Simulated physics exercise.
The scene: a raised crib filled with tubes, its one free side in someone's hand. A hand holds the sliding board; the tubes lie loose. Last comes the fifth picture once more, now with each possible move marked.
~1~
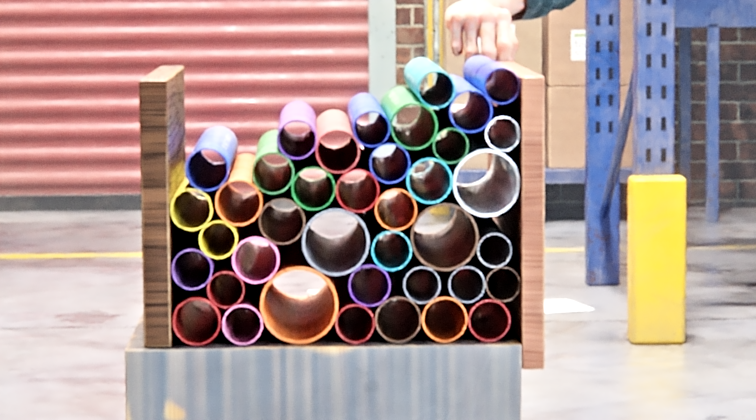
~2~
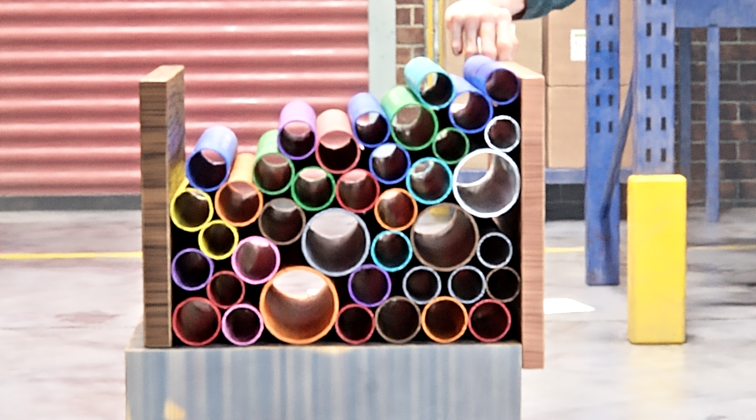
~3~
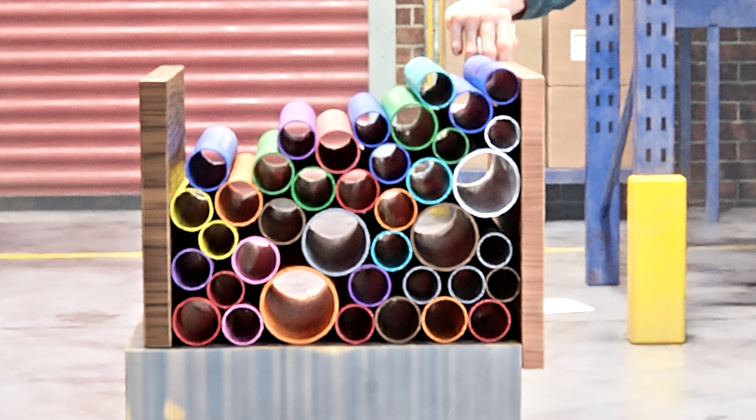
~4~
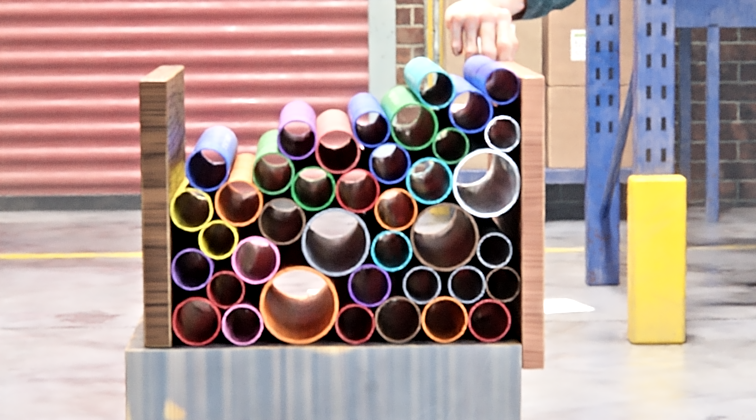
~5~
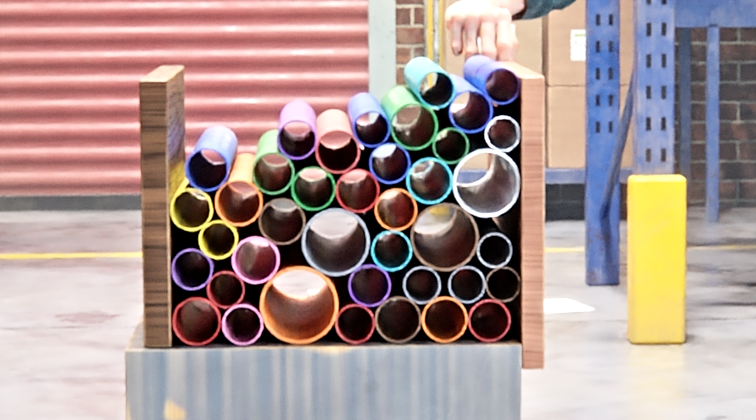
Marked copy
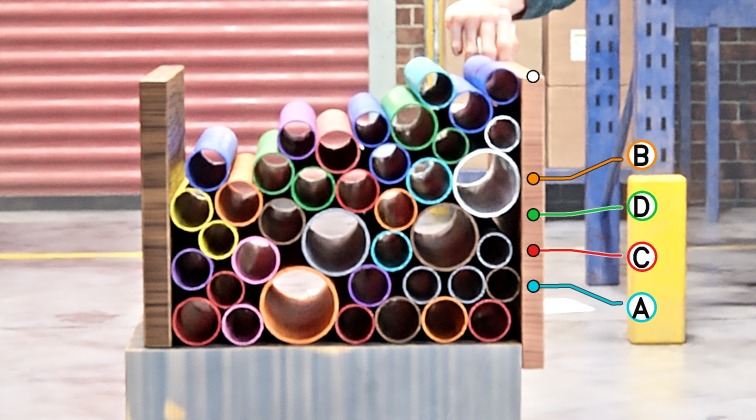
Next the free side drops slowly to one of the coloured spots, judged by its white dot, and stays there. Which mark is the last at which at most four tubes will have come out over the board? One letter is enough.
Slide it to D.
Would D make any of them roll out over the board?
Yes.
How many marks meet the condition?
Two of them.
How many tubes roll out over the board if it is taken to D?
With D, four.
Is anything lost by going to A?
Yes.
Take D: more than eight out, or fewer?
Fewer than eight.
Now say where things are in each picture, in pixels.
The first picture shows a red tube (226, 289); a turquoise tube (430, 181); a blue tube (390, 163).
The second picture shows a blue tube (390, 163); a yellow tube (191, 209).
The third picture shows a blue tube (502, 85); side board (513, 202).
The fourth picture shows a red tube (197, 321); an orange tube (444, 319).
The fifth picture shows a purple tube (370, 285); a red tube (226, 289); a turquoise tube (430, 181).
On the copy, A at (534, 286); B at (534, 179); C at (534, 251); D at (534, 215); the white dot at (534, 76).
On D. First, top of the board (521, 142).
Then, top of the board (521, 214).
Finally, top of the board (521, 214), four out over the board.
By contrast, A more than four out over the board; B four out over the board; C more than four out over the board.
